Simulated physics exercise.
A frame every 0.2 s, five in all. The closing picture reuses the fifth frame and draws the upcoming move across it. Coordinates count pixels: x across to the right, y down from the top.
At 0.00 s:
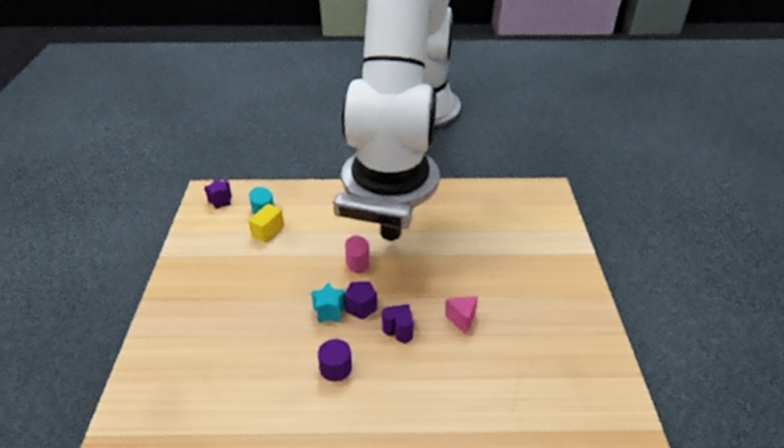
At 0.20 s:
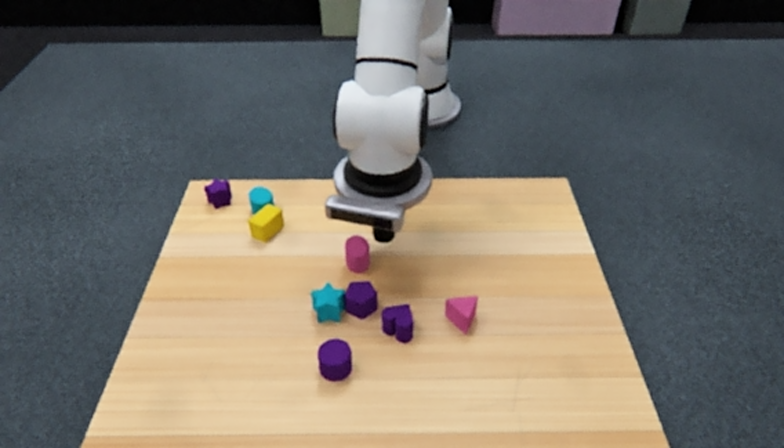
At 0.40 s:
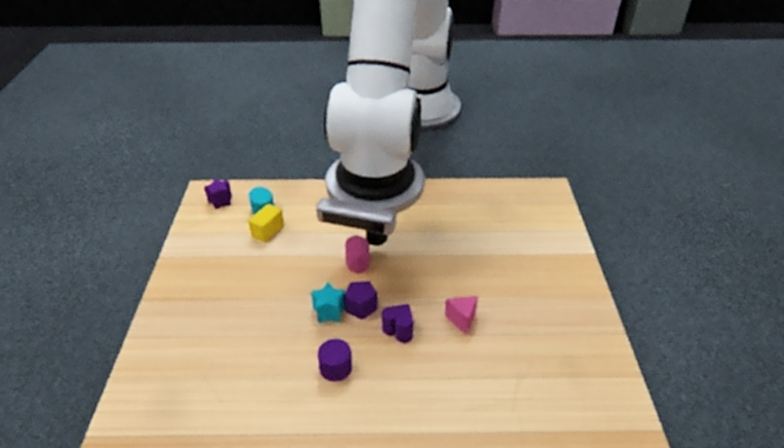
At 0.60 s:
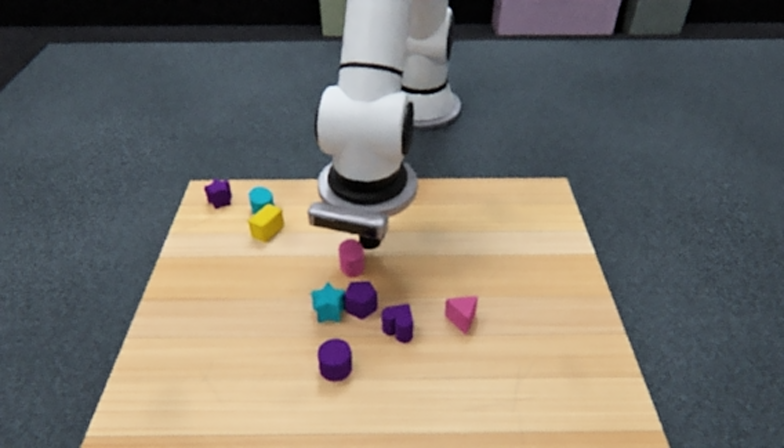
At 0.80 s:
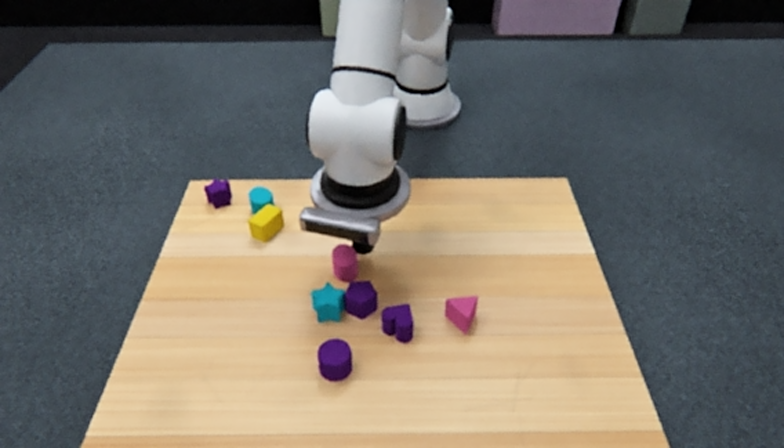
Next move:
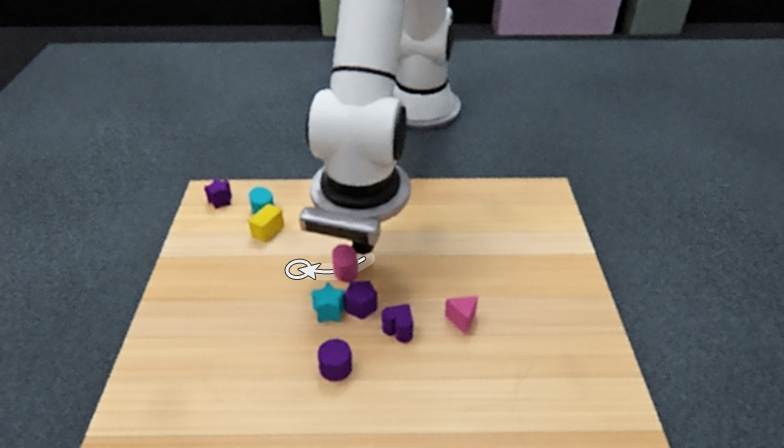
The clip opens on a white robot arm above a wooden board scattered with purple, turquoise, yellow and pink blocks, its dark rod tip just behind a pink rounded block. The arm shifts slightly left, then nudges the pink block a little left and toward the viewer, while the other blocks stay still.
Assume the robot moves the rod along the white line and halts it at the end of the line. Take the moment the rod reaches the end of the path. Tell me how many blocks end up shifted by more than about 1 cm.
By the end, one block will have moved.
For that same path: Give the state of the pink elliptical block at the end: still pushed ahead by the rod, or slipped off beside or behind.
The rod loses it on the way.
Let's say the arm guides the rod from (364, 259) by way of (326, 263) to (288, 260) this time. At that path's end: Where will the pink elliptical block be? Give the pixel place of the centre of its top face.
Put as a pixel place, it's (324, 264).
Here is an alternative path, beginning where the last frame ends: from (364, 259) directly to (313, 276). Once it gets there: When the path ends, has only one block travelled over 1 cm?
Yes, that is what happens.
Path on the board, from (364, 259) over (345, 269) and (321, 272) to (298, 269).
On the path given first. Halfway along, rod at (332, 260); pink elliptical block at (319, 271), turned 40° anticlockwise.
At the end, rod at (297, 258); turquoise star in place; pink elliptical block at (315, 273), turned 65° anticlockwise.
